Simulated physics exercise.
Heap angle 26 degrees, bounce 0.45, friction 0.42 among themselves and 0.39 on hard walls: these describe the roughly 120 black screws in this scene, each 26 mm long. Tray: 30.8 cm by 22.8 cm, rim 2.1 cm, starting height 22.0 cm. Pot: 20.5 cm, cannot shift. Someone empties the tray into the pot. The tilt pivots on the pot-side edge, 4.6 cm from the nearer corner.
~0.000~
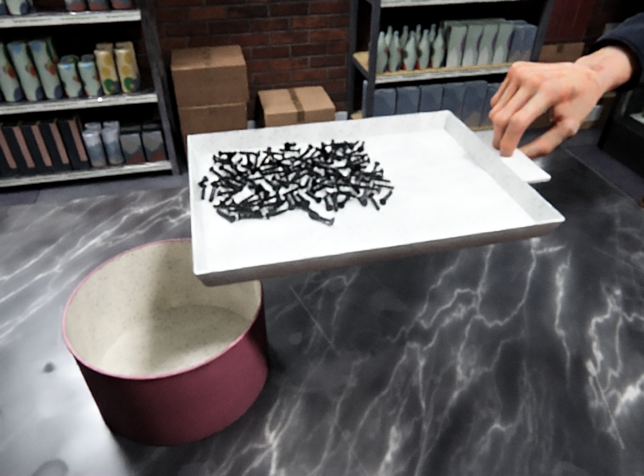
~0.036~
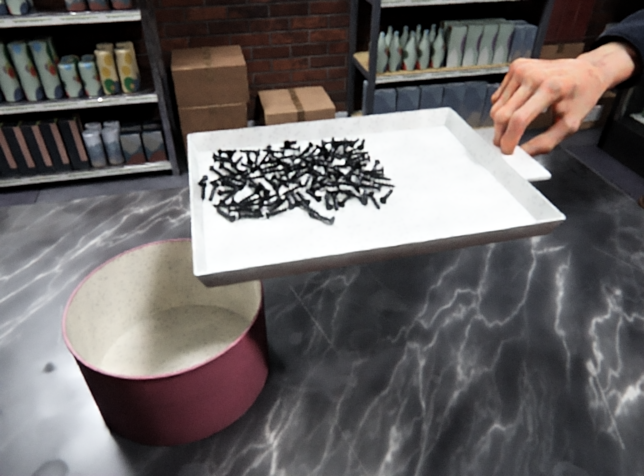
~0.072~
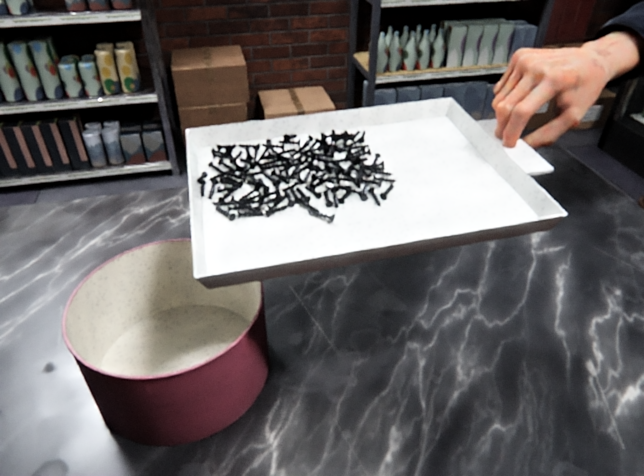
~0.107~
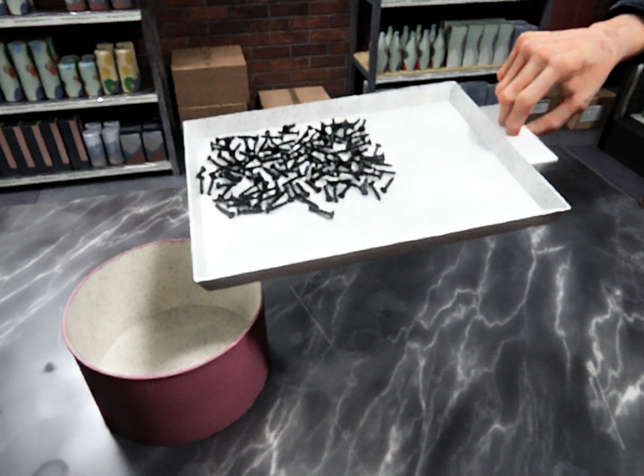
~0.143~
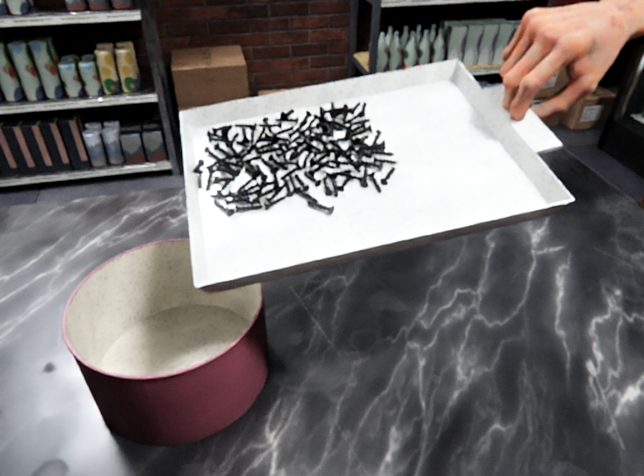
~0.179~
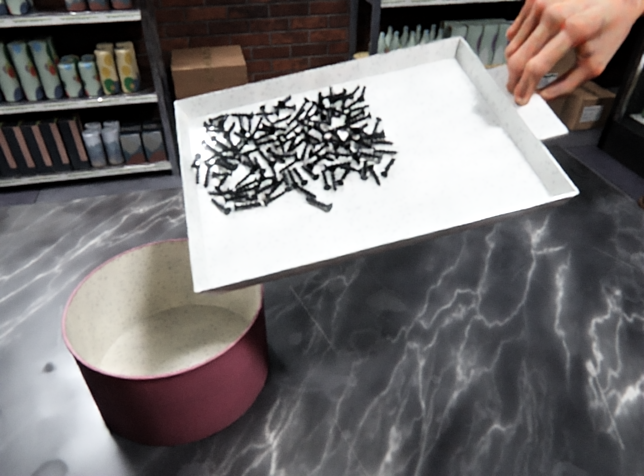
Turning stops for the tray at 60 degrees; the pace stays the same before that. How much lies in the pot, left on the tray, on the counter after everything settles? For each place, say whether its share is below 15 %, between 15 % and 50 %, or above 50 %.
In order: Pot: A sprinkling; tray: A sizeable amount; counter: The main load.
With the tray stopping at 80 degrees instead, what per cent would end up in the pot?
That comes out at some 0 per cent.
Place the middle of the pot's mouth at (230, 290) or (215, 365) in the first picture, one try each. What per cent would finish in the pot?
Roughly 0 per cent, then 70 per cent.
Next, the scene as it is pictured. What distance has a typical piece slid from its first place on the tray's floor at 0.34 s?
I'd say close to 1 centimetres.
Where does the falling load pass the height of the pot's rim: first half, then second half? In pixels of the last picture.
Earlier half close to (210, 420), later half at (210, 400) in pixels.
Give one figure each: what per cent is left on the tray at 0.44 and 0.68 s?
Estimates: 100; 50.
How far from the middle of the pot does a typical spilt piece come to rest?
Distance: Around 18 cm.
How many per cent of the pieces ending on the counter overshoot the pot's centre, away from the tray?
Share: Around 30 %.
After 0.34 s, tilt 41 degrees; the tray holds 100 %, the pot 0 %.
After 0.44 s, tilt 55 degrees; the tray holds 100 %, the pot 0 %.
Then, at 0.68 s, tilt 60 degrees; the tray holds 50 %, the pot 0 %.
At rest (1.9 s), pot 0 %, tray 30 %, counter 70 %.
